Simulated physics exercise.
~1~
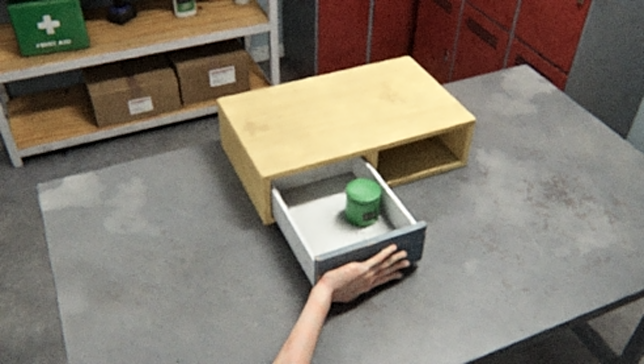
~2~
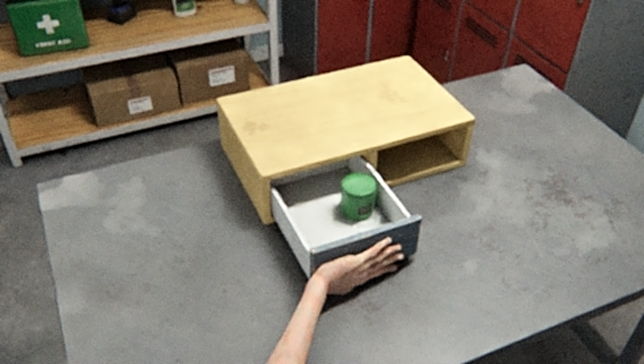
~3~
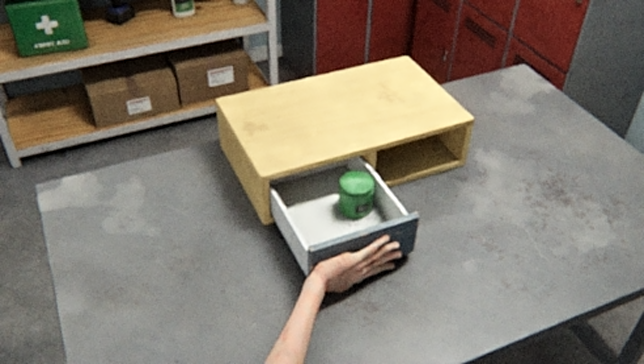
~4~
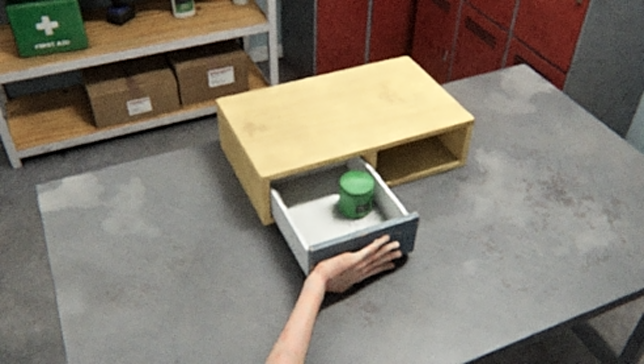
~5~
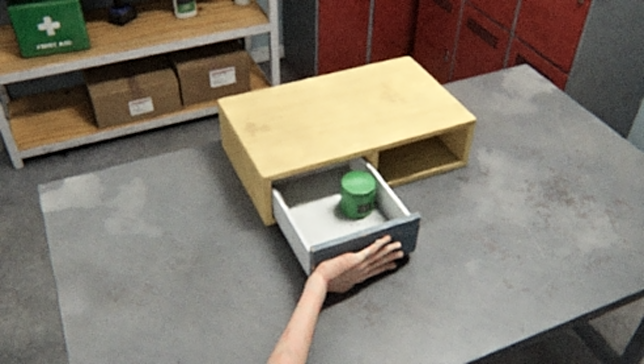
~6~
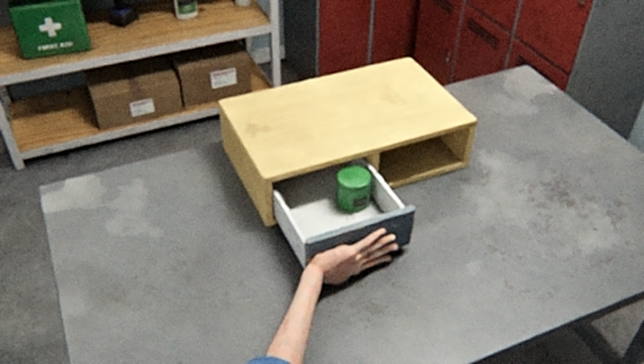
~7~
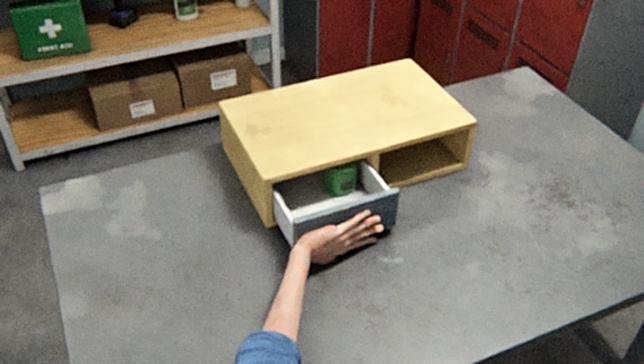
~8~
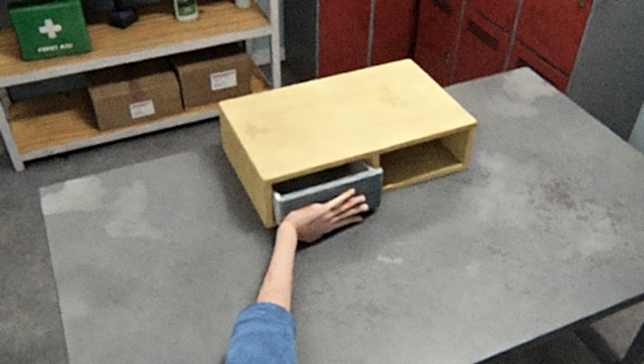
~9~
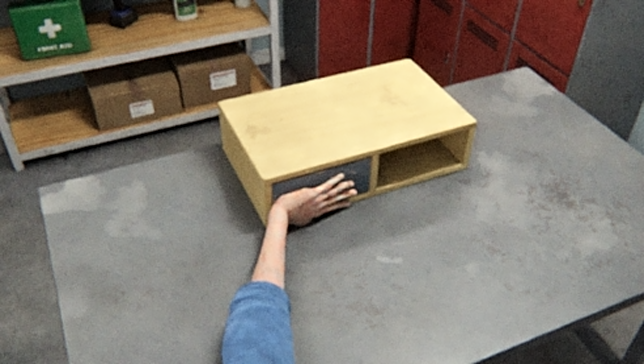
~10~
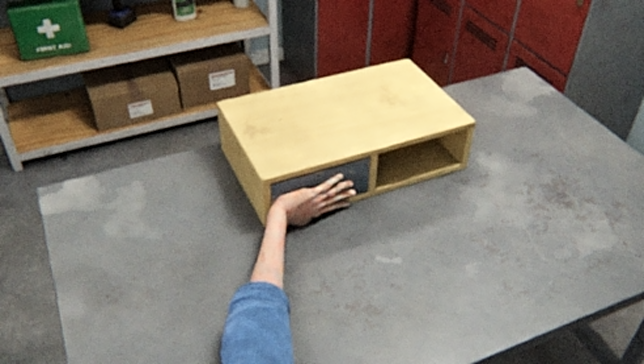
A hand rested against the front of an open drawer holding a green jar, in a pale yellow wooden chest on a gray table, and barely moved at first. Then it steadily pushed the drawer in, jar and all, until it was fully shut.
